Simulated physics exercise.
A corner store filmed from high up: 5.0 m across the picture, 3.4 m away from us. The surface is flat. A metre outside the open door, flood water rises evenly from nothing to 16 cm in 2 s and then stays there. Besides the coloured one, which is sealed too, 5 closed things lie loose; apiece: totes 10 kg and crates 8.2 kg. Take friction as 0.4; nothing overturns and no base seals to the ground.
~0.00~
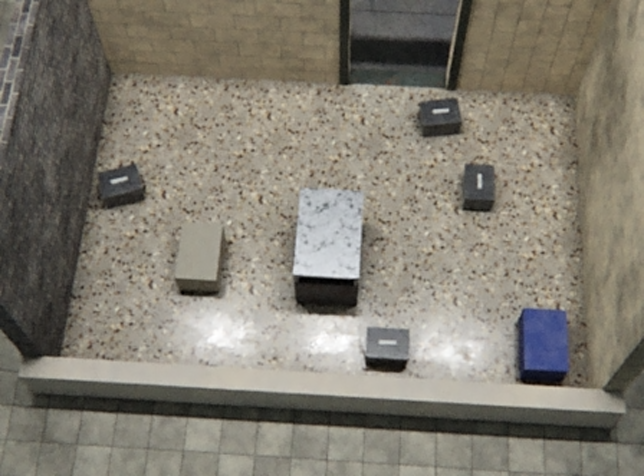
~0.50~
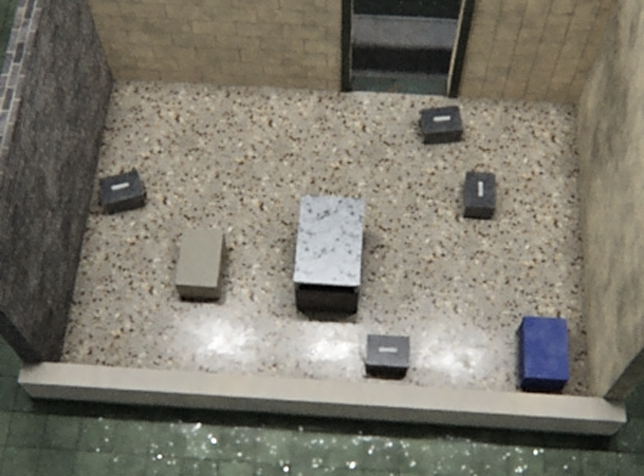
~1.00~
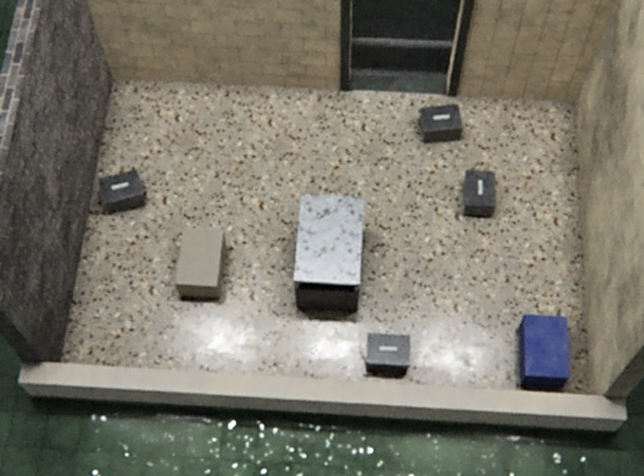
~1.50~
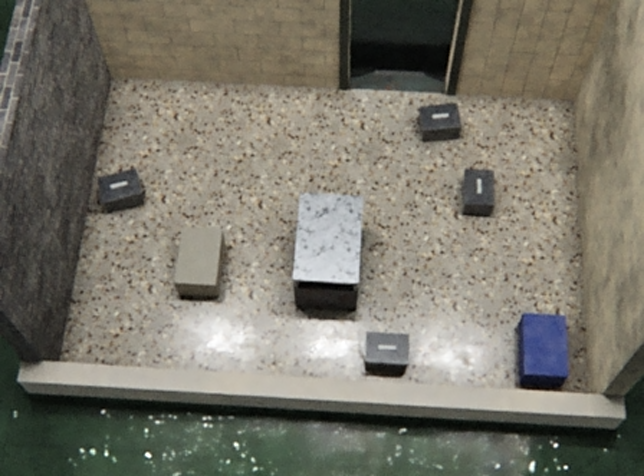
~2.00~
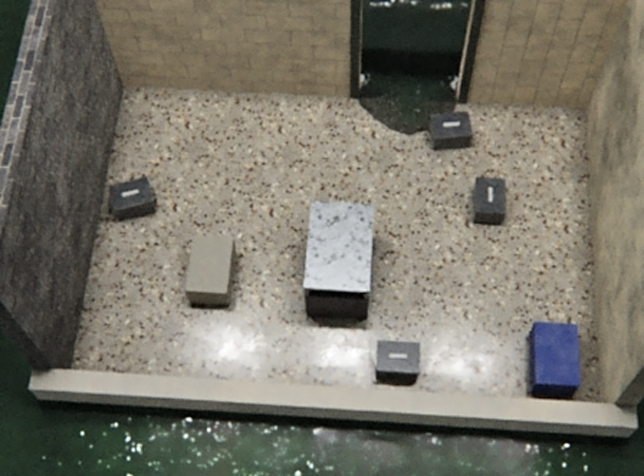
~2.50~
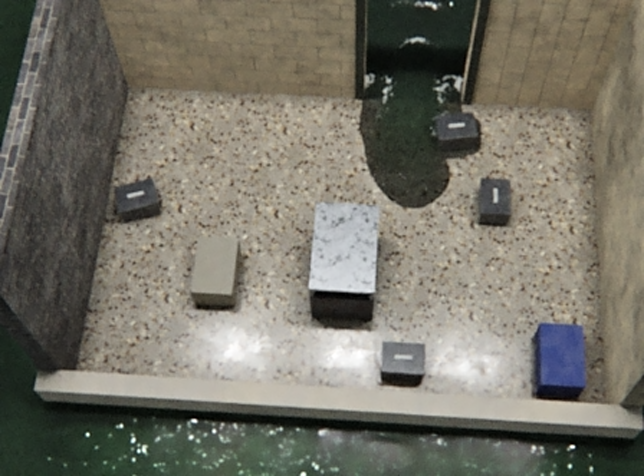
Dark green water surrounds a small walled room with a pale speckled floor, seen from high above facing an open doorway in the back wall. A blue crate sits at the front right, a grey marbled block near the middle, a beige block to its left, and four small dark grey boxes around them. Water spreads over the paving outside, then slips through the doorway and creeps inward as a dark tongue, while the objects stay put and the view shifts slightly.
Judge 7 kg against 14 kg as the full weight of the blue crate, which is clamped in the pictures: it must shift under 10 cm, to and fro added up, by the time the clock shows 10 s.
Verdict: Neither weight holds it.
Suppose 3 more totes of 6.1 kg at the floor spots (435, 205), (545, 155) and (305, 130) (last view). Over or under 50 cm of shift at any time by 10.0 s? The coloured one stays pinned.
In turn: Past it, under, short of it.
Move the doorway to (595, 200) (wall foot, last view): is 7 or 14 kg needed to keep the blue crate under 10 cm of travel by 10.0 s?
In that case only the larger load is enough.
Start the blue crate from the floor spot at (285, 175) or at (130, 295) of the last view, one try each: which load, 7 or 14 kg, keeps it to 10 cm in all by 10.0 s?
In turn: It takes the larger; only the larger holds.
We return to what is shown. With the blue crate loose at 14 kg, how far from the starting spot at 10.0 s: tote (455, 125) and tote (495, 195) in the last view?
In turn: 50 cm, 0 cm.
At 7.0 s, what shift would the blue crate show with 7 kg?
Roughly 50 cm.
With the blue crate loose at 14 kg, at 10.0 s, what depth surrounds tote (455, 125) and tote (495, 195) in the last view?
Roughly 6 and 6 cm.
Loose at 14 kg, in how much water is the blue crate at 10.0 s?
Roughly 5 cm.
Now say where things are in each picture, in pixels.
In the first frame, the blue crate at (546, 339), on the bottom; 0.0 m2 under water; 0 of 6 have shifted.
In the second frame, the blue crate at (546, 347), on the bottom; water covers 0.0 m2; 0 of 6 have shifted.
In the third frame, the blue crate at (547, 346), on the bottom; 0.0 m2 under water; 0 of 6 have shifted.
In the fourth frame, the blue crate at (545, 344) rests on the ground; water covers 0.0 m2; 0 of 6 have shifted.
In the fifth frame, the blue crate at (557, 353) rests on the ground; 0.3 m2 under water; 0 of 6 have shifted.
In the sixth frame, the blue crate at (562, 354), on the bottom; water covers 1.0 m2; 0 of 6 have shifted.
After 3.5 s the blue crate would be 0 cm from its start with 7 kg and 0 cm from its start with 14 kg; 0 cm of water round it then.
After 4.5 s the blue crate would be 0 cm from its start with 7 kg and 0 cm from its start with 14 kg; 1 cm of water round it then.
After 7.0 s the blue crate would be 54 cm from its start with 7 kg and 9 cm from its start with 14 kg; 5 cm of water round it then.
After 10.0 s the blue crate would be 211 cm from its start with 7 kg and 118 cm from its start with 14 kg; 5 cm of water round it then.
